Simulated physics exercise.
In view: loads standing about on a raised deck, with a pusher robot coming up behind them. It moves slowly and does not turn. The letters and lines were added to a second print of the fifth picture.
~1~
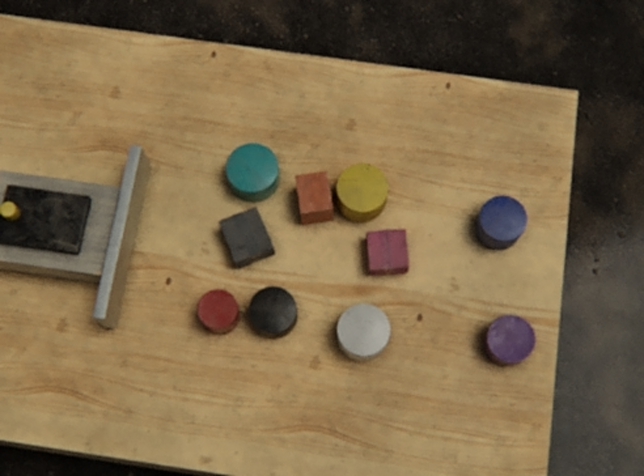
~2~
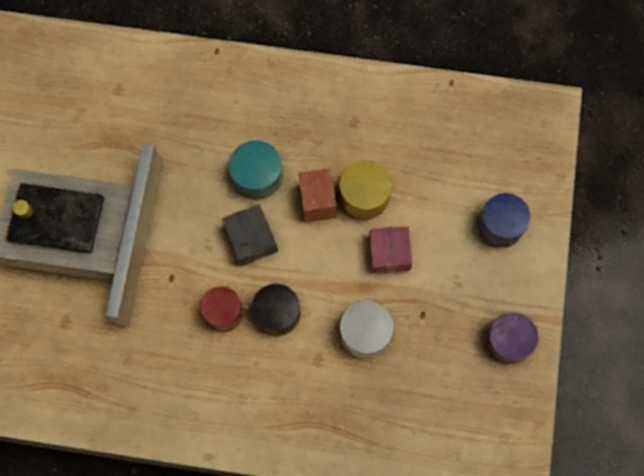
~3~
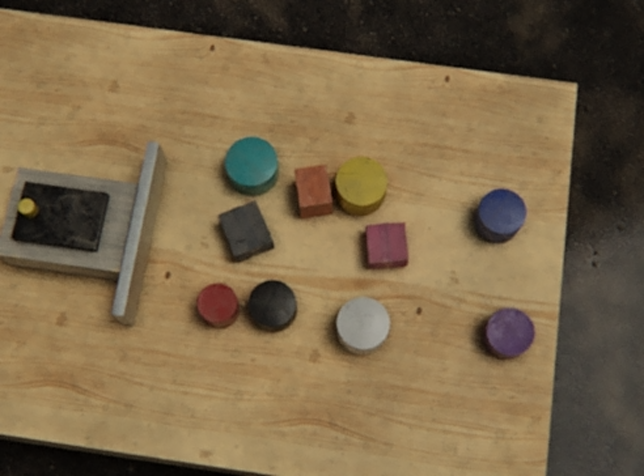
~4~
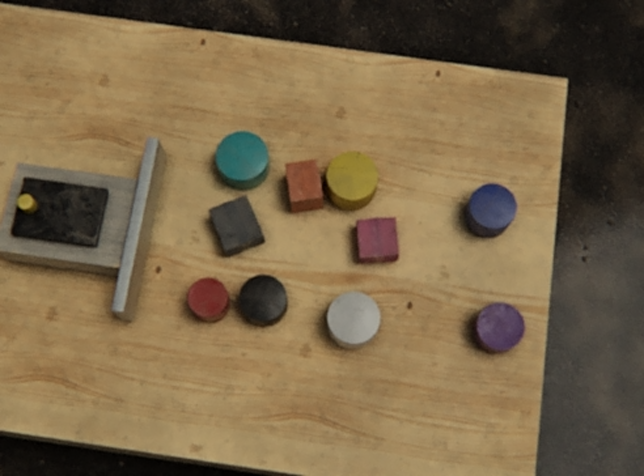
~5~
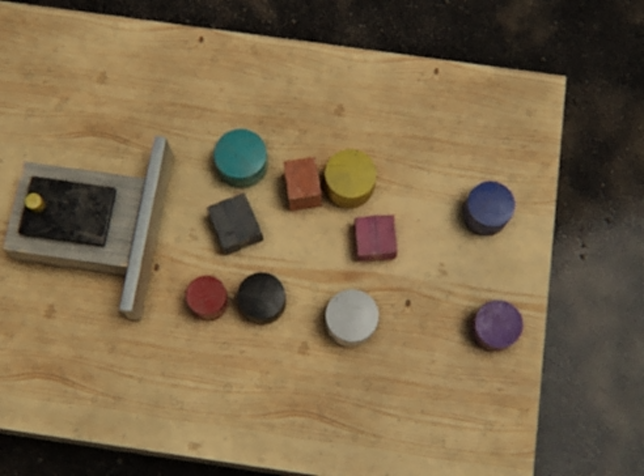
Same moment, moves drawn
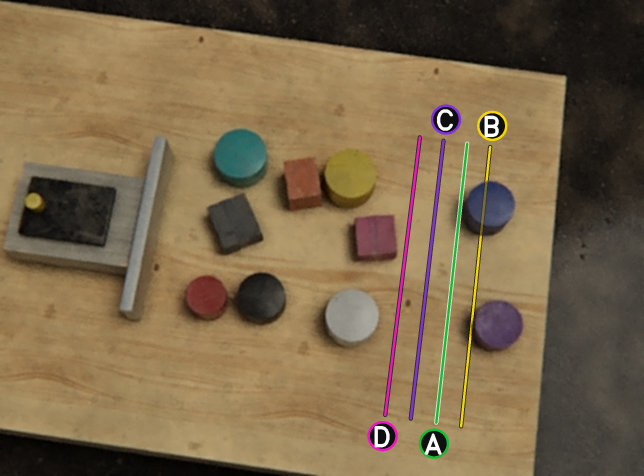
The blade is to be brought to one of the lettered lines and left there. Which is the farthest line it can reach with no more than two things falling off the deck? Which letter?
B.
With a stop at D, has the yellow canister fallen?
By then, no.
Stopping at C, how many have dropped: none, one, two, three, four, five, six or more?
By then, none.
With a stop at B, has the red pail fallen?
No.
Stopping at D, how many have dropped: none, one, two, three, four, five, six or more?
By then, none.
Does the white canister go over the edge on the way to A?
By then, no.
On the marked copy, A at (452, 278); B at (476, 281); C at (428, 274); D at (403, 271).
Taking B. A third of the way, robot (193, 228); turquoise canister (303, 149); red pail (278, 326).
Two thirds of the way, robot (313, 245); blue canister (500, 212); pink parcel (451, 248).
When it is over, robot (408, 258); blue canister over the edge; purple pail (539, 338); one fallen.
As for the rest, A is within the limit but short; C is within the limit but short; D is within the limit but short.
